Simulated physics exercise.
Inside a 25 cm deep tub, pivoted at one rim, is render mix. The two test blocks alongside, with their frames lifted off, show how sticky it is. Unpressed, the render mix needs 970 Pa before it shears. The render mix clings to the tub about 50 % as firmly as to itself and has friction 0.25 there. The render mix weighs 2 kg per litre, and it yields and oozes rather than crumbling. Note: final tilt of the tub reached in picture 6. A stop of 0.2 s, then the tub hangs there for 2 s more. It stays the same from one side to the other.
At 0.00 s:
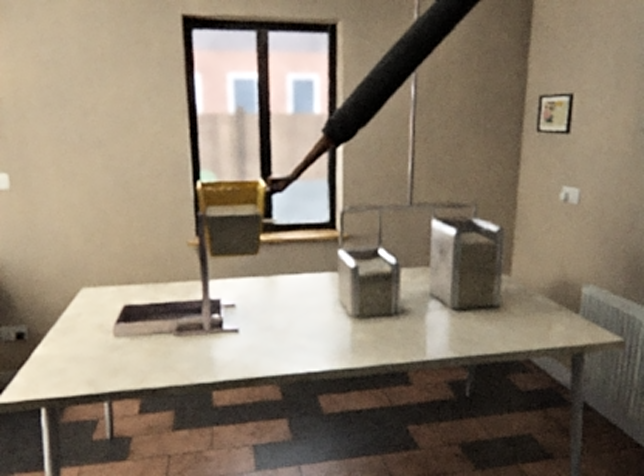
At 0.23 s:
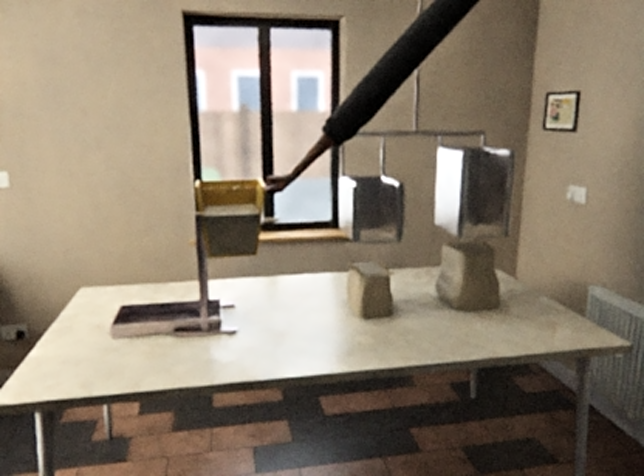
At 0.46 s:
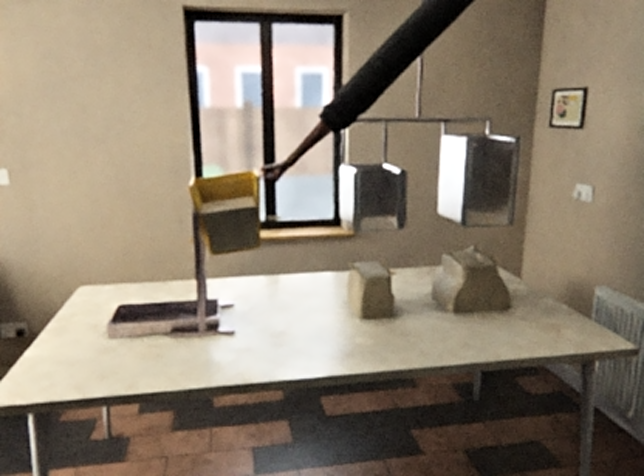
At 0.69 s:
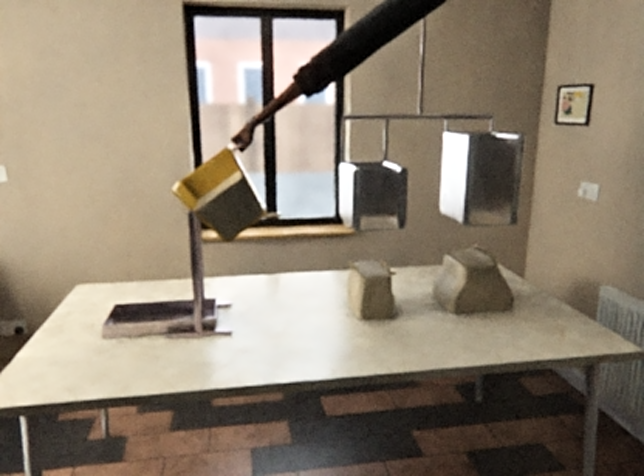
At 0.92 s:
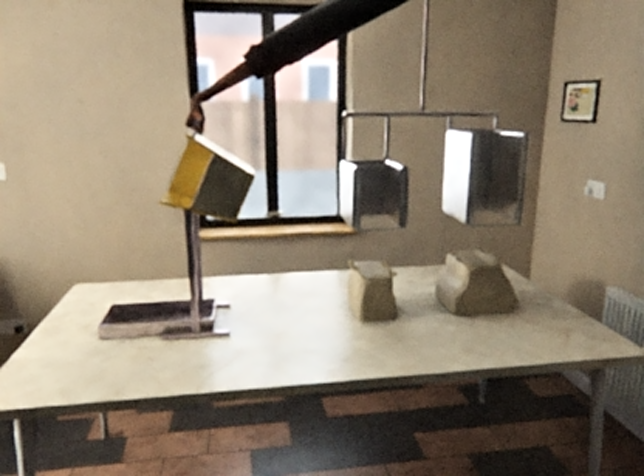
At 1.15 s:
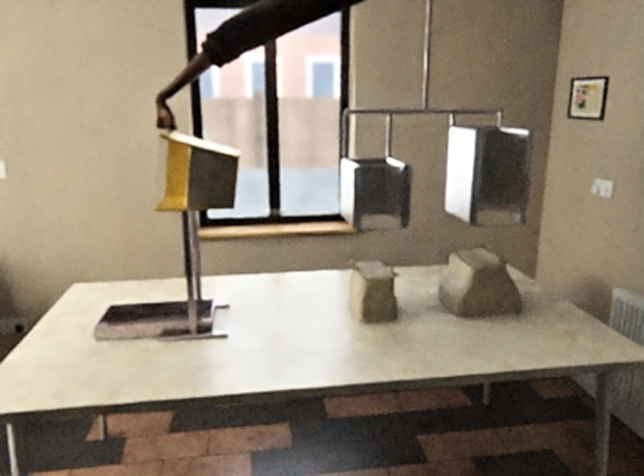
A dark-sleeved arm reaches from the upper right to a yellow-and-grey tub on a stand, at the left of a pale table in a beige room with a window, seen from the front, slightly above. On the right, two silvery metal boxes rise off two grey-brown blocks, and the larger block sags and widens. The arm then swings left, tilting the tub steeply leftward, while the view shifts slightly.
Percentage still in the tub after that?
Some 100 %.
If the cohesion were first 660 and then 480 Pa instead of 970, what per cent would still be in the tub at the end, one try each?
First 100 %, second 100 %.
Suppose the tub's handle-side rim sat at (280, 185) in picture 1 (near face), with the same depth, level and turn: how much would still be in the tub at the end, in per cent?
The tub would keep roughly 100 percent.
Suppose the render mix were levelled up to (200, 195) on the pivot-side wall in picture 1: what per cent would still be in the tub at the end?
I'd say close to 100 % stays in the tub.
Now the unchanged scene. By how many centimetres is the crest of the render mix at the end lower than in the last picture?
About 0 cm.
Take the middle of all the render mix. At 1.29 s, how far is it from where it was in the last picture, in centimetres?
About 0 cm.
By 1.29 s, the tub is at 82 degrees and holds 100 %.
By 1.46 s, the tub is at 82 degrees and holds 100 %.
By 1.63 s, the tub is at 82 degrees and holds 100 %.
By 1.80 s, the tub is at 82 degrees and holds 100 %.
By 3.15 s, at the end, the tub is at 82 degrees and holds 100 %.
